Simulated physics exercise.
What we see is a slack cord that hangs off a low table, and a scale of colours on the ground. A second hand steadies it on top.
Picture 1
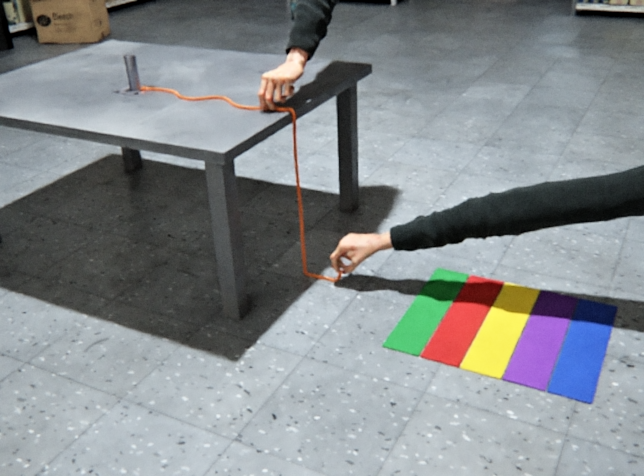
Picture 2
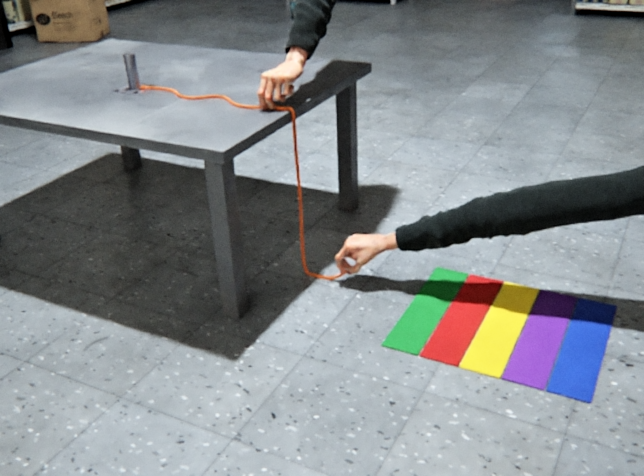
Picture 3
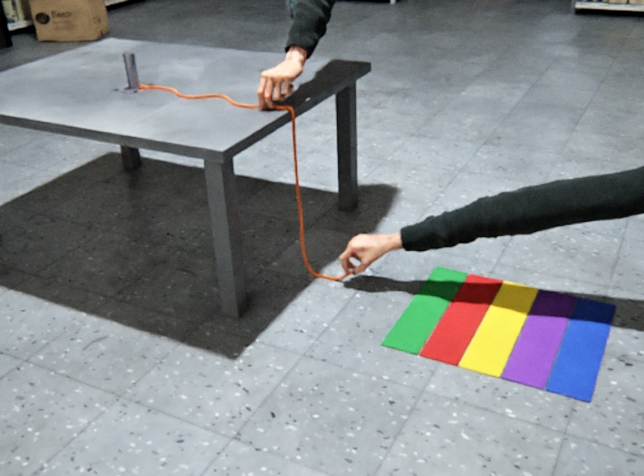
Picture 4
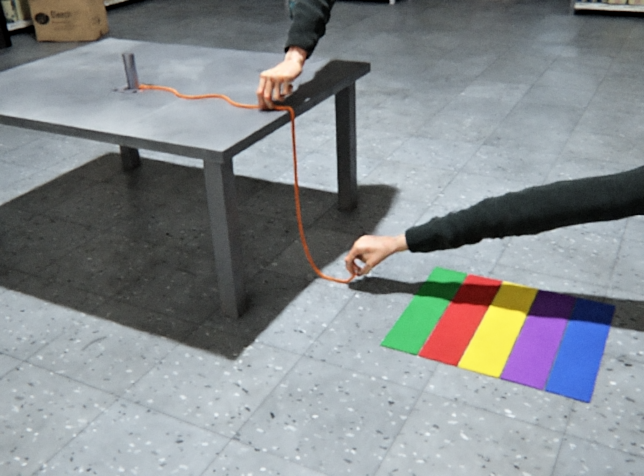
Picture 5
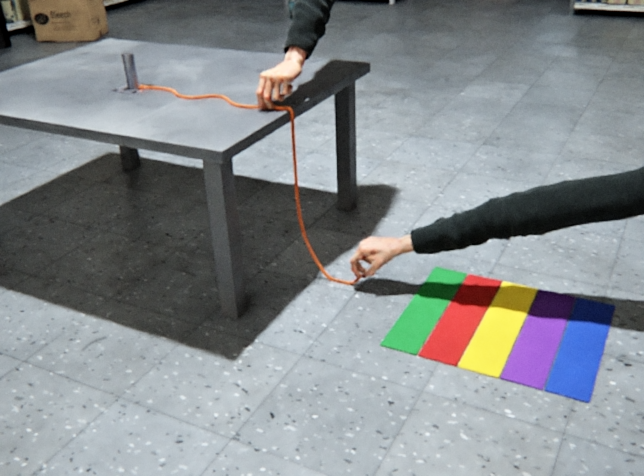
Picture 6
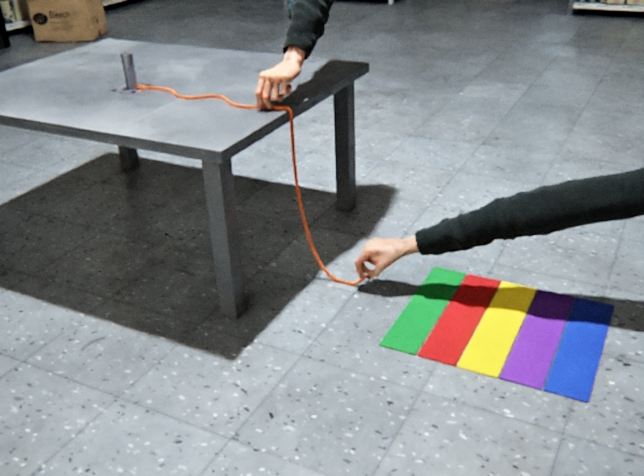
On a grey tiled floor beside a low table, one hand held an orange cord at the table's edge while another slowly drew its hanging end slightly right, towards a strip of coloured bands.
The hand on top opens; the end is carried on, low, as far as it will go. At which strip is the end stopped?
The end stops over the red strip.
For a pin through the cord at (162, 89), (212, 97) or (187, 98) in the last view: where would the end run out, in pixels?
Near (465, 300), (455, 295) and (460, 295).
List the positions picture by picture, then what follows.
The first frame shows end (341, 271); green (411, 335); red (449, 345); yellow (489, 355); purple (531, 366); blue (575, 378).
The second frame shows end (346, 271); cord through (168, 90) (210, 97) (257, 108) (295, 142) (301, 204) (304, 264).
The third frame shows end (351, 272).
The fourth frame shows end (356, 273); cord through (167, 89) (209, 97) (256, 107) (294, 142) (298, 204) (313, 264).
The fifth frame shows end (361, 275).
The sixth frame shows end (365, 276); cord through (165, 90) (208, 97) (255, 107) (293, 142) (301, 204) (321, 265).
Early on, end near (411, 286); short of the strips.
Midway, end near (447, 295); over green.
At the end of the slack, end near (468, 300); over red. It gets as far as the red strip.
